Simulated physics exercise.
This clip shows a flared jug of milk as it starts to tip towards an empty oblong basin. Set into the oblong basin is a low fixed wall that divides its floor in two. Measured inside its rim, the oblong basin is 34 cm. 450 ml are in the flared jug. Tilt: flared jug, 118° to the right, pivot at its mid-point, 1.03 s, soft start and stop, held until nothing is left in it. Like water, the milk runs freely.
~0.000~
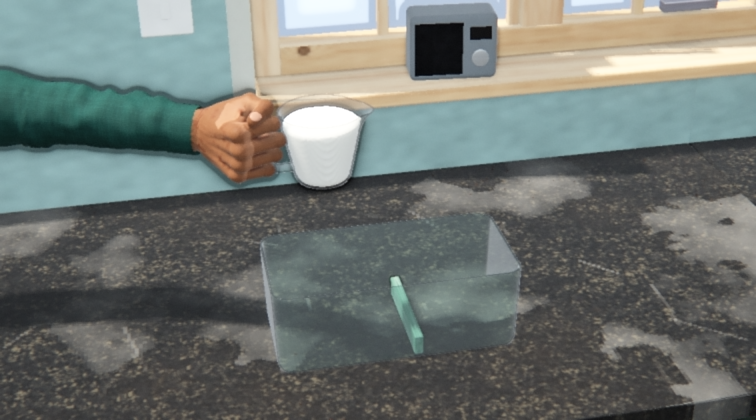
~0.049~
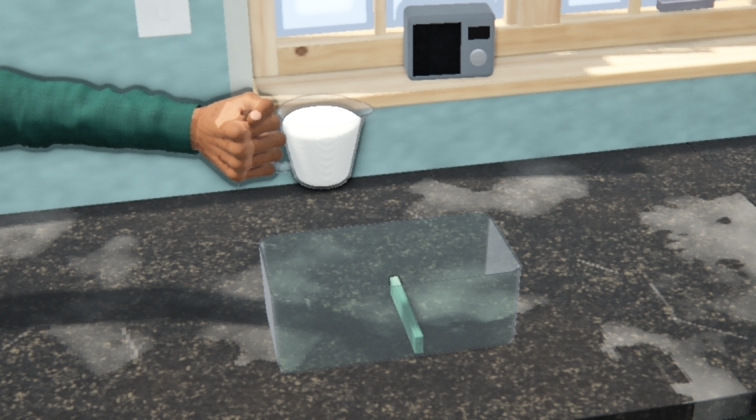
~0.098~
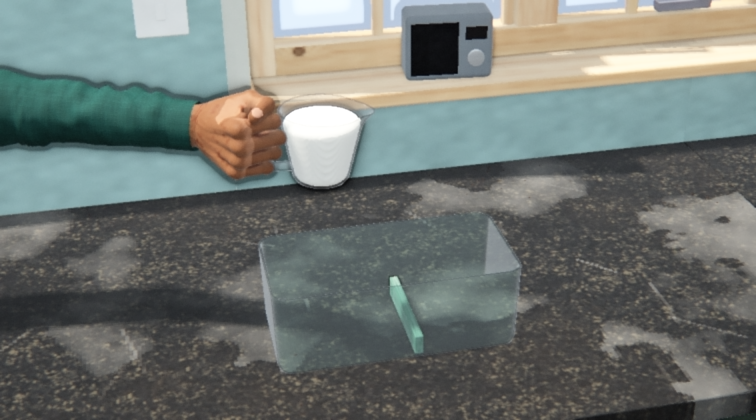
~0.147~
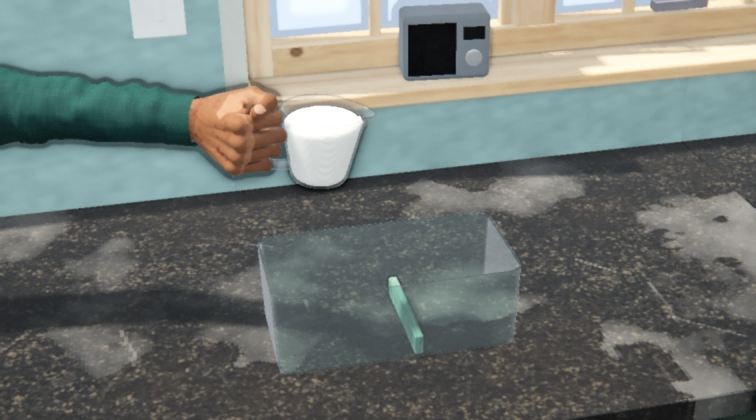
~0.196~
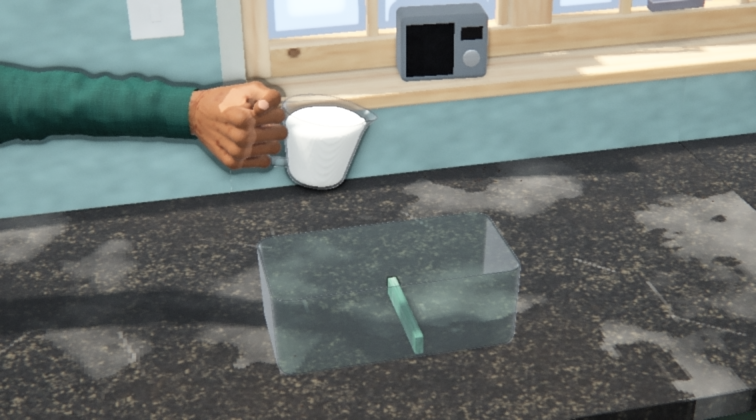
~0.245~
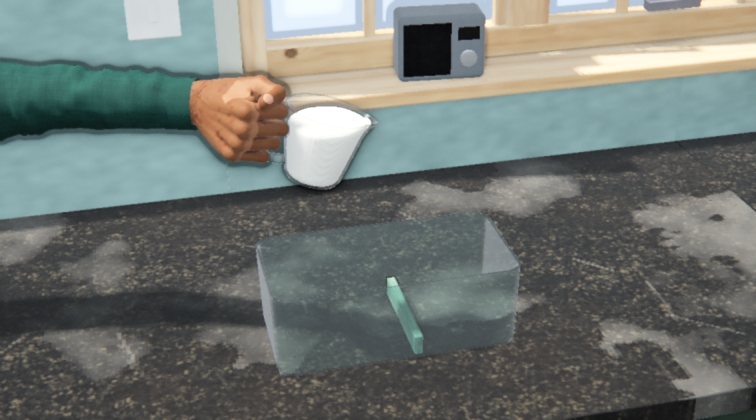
The clip shows a hand in a green sleeve holding a flared jug of white milk above a dark countertop, beside an empty clear oblong basin with a low green divider, as the jug slowly tilts slightly to the right.
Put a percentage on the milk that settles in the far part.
Roughly 75 per cent ends up there.
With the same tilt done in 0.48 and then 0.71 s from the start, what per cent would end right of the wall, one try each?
45 and 60 %.
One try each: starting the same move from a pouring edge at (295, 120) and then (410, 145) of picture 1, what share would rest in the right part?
Respectively about 15 and 85 percent.
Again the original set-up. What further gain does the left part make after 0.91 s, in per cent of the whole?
Some 10 per cent.
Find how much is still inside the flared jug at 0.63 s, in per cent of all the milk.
Roughly 52 percent.
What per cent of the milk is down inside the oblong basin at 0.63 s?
Some 16 per cent.
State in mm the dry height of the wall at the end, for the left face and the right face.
About 26 mm on the left, about 14 mm on the right.
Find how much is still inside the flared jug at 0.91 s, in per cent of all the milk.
Roughly 2 percent remains.
By 0.63 s the tilt is 79° and 52 per cent is still to pour, 0 is left of the wall and 15 right of it.
By 0.91 s the tilt is 114° and 2 per cent is still to pour, 14 is left of the wall and 73 right of it.
By 1.21 s the tilt is 118° and 0 per cent is still to pour, 23 is left of the wall and 76 right of it.
By 1.53 s the tilt is 118° and 0 per cent is still to pour, 23 is left of the wall and 75 right of it.
At rest 23 per cent lies left of the wall, 75 right of it and 1 outside.
